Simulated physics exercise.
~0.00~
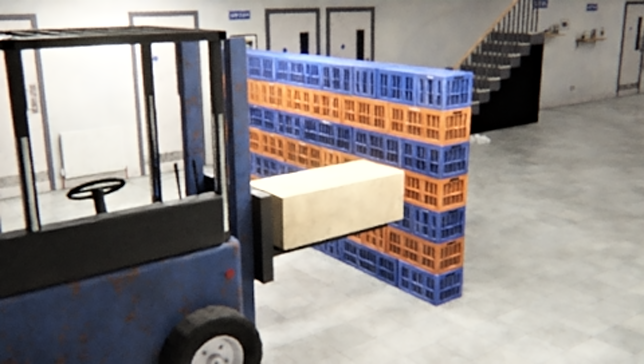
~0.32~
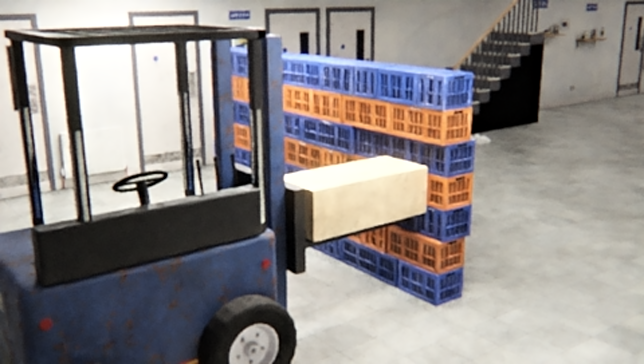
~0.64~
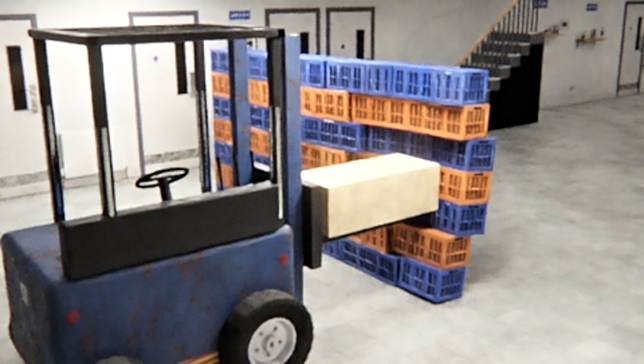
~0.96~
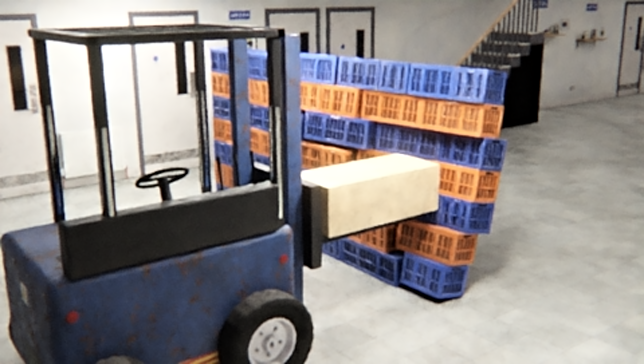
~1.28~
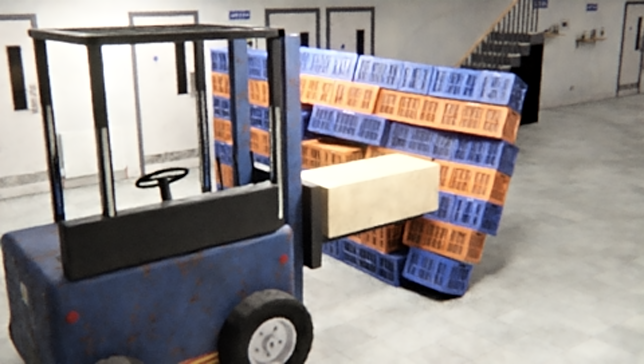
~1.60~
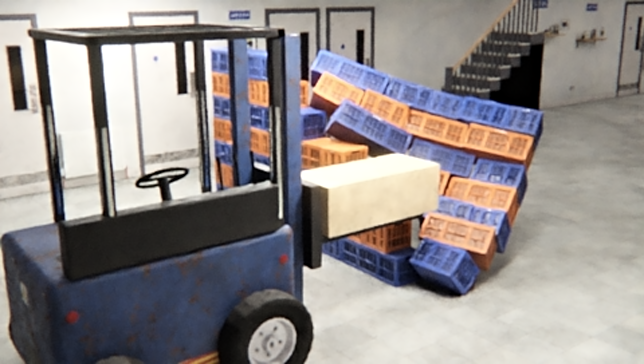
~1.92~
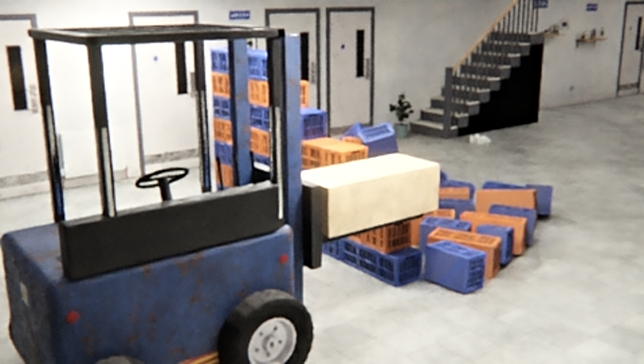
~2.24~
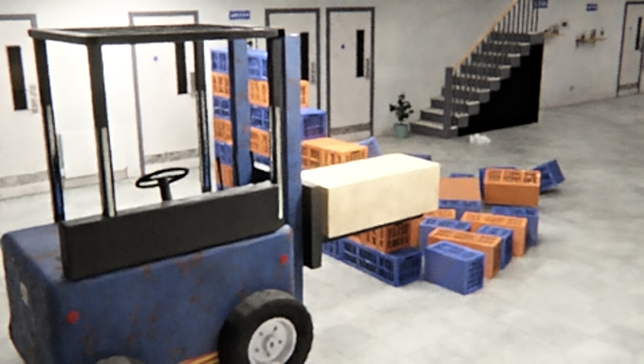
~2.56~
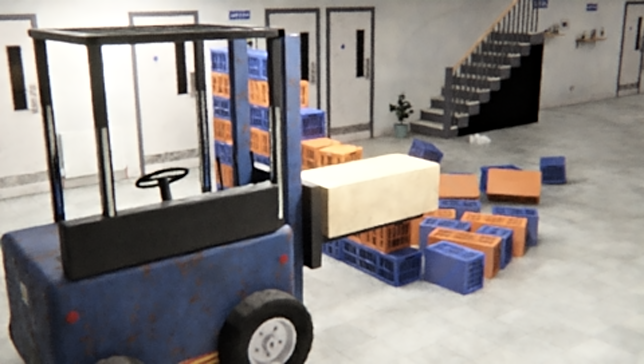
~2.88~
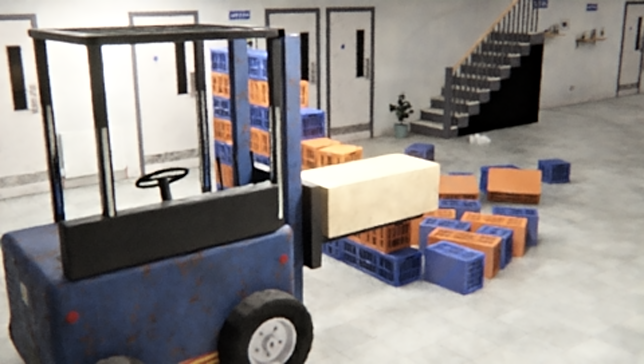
In a pale hallway with doors along the back wall and a staircase at the right, a still, slightly raised view shows a worn blue forklift on the left facing a wall of blue and orange crates. The forklift, carrying a long cream-coloured box, rolls right and pushes into the wall, then stops. The right part of the wall bulges, leans over to the right and breaks away, its crates tumbling onto the floor. A few roll a little farther before settling. At the end, the left part still stands behind the forklift's mast, beside a scattered heap of unbroken crates.
